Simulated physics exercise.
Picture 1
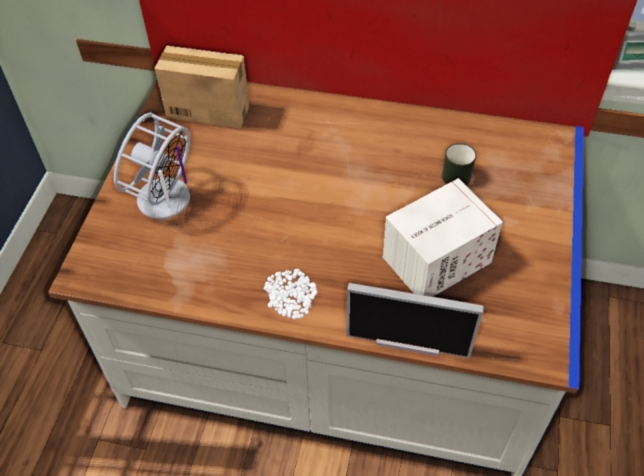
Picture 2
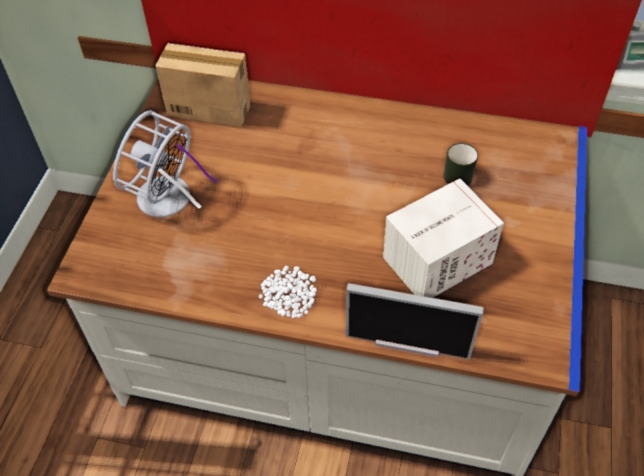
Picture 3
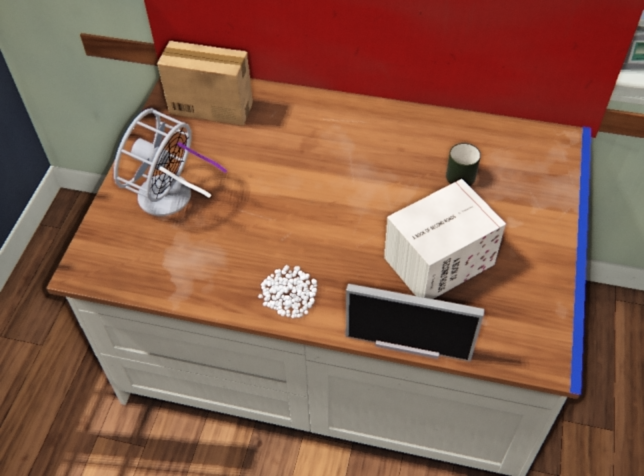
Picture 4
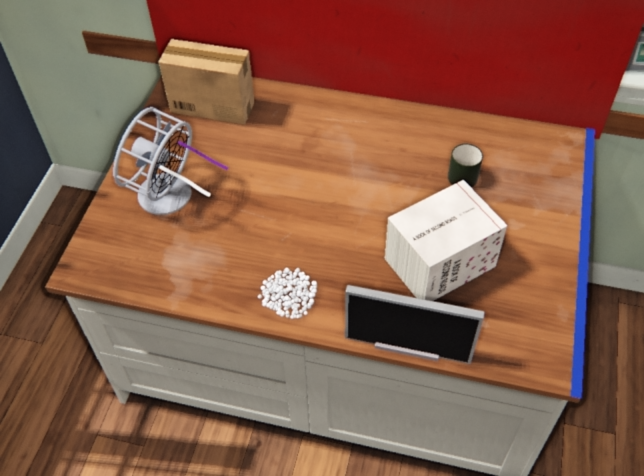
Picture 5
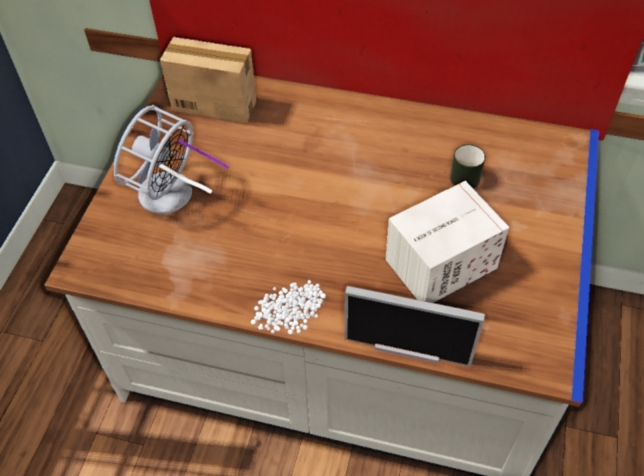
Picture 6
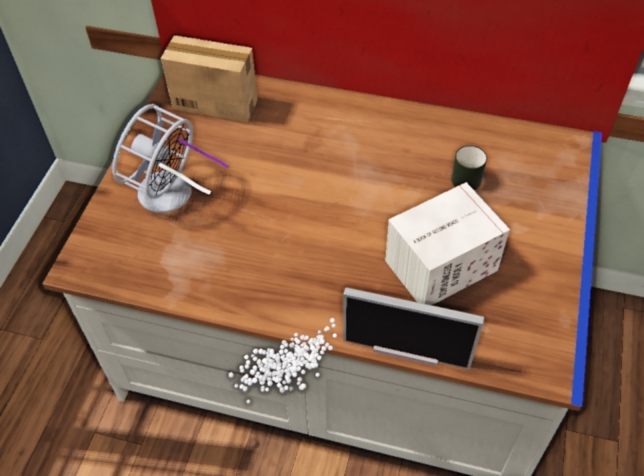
We see a desk fan on a wooden work table, its ribbons lifting and streaming rightward, while scattered white beads at first stay put, then slide toward the viewer and pour over the front edge beside a still laptop.
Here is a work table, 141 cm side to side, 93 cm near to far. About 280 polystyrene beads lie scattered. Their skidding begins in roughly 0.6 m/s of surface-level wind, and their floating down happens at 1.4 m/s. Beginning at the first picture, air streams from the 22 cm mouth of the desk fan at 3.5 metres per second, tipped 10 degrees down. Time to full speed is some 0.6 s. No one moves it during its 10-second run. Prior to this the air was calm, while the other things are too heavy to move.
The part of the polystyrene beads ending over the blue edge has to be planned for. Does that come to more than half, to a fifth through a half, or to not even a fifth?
I figure the part over that edge ends up smaller than a fifth.
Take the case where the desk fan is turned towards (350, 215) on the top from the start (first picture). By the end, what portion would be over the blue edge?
Result: Approx. 0 percent.
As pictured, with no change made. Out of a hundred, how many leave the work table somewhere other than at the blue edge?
The share is about 100 %.
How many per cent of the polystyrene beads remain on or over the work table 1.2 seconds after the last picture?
Around 0 %.
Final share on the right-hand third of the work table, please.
Near 0 %.
Then, 1.2 s after the last picture, 0 % are over the blue edge; 100 % have settled or left.
Then, 2.4 s after the last picture, 0 % are over the blue edge; 100 % have settled or left.
Then, 4.7 s after the last picture, 0 % are over the blue edge; 100 % have settled or left.
Then, 9.2 s after the last picture, at the end, 0 % are over the blue edge.
